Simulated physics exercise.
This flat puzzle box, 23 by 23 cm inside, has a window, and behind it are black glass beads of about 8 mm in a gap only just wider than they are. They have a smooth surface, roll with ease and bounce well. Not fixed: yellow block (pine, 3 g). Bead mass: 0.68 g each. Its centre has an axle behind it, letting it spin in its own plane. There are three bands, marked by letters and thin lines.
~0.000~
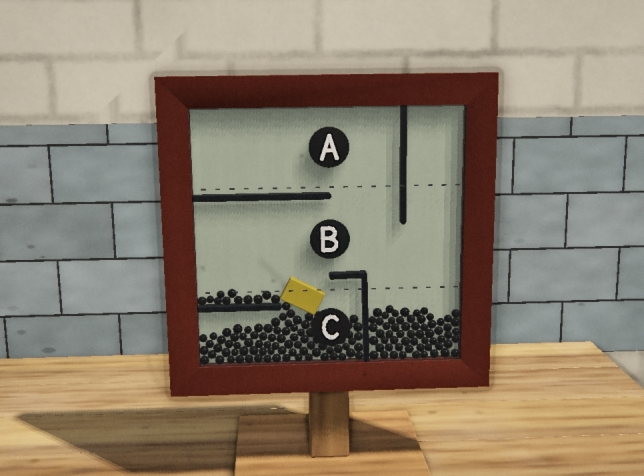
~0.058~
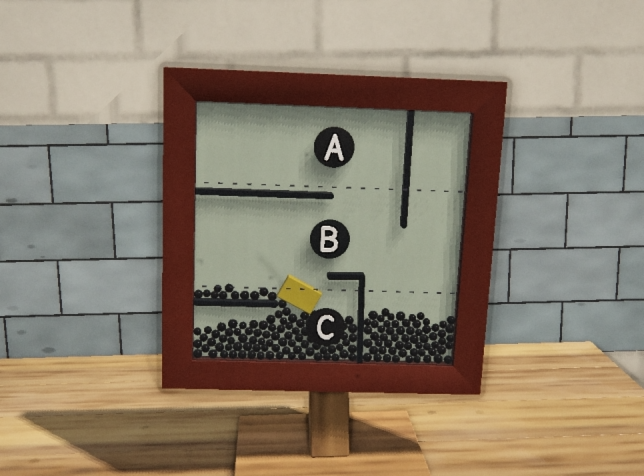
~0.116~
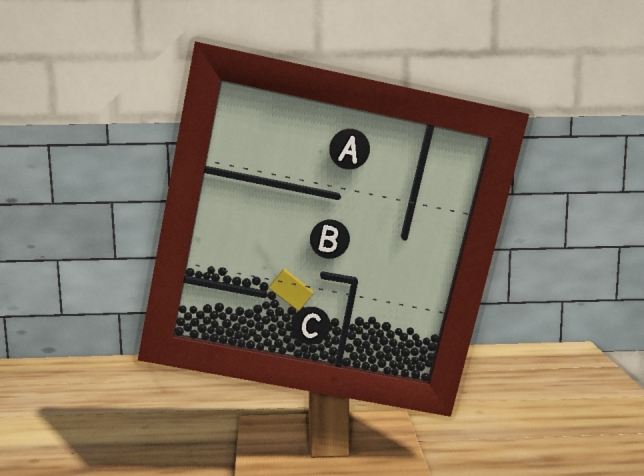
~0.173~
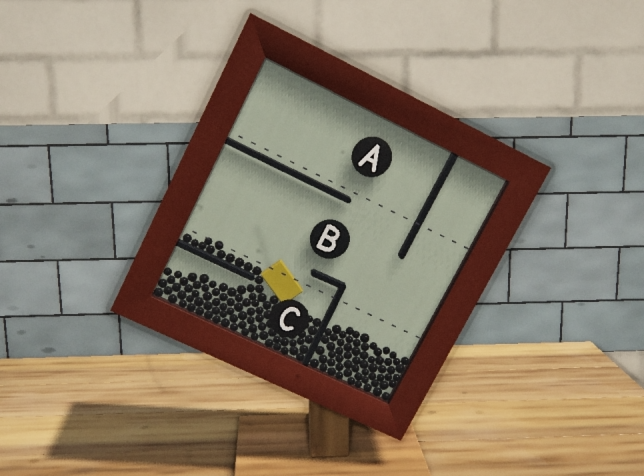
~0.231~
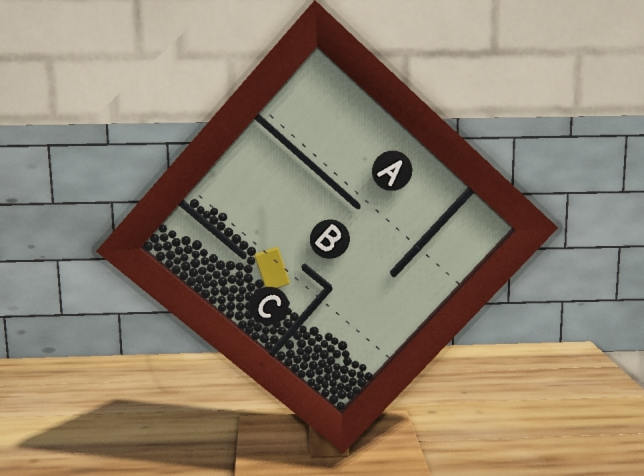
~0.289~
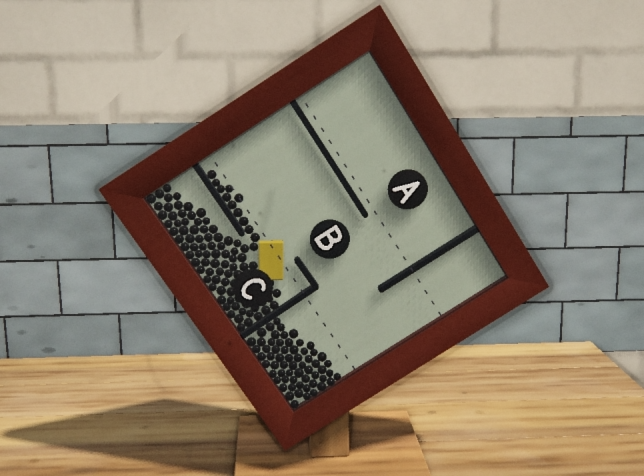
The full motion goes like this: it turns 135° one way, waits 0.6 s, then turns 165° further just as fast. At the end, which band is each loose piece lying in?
B.
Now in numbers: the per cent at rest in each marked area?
Band A holds 35, band B holds 15 and band C holds 50.
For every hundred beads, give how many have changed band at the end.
50 per cent.
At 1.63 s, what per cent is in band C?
The share there is near 20 %.
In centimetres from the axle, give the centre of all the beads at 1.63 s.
Offset: Approx. 5 cm left, 2 cm below.
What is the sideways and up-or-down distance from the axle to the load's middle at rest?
Offset approx. 1 cm left, 4 cm below.
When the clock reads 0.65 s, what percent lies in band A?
About 5 percent.
By 0.65 s, it stands 135° clockwise; the beads' middle is 5 cm left of and 1 cm above the centre; A 5 %, B 30 %, C 65 %; yellow block in C.
By 1.63 s, it has come round 217° clockwise; the beads' middle is 5 cm left of and 2 cm below the centre; A 70 %, B 15 %, C 20 %; yellow block in B.
By 2.01 s, it has come round 300° clockwise; the beads' middle is 4 cm left of and 1 cm below the centre; A 45 %, B 40 %, C 15 %; yellow block in B.
At rest by 3.0 s, it has come round 300° clockwise; A 35 %, B 15 %, C 50 %; yellow block in B.
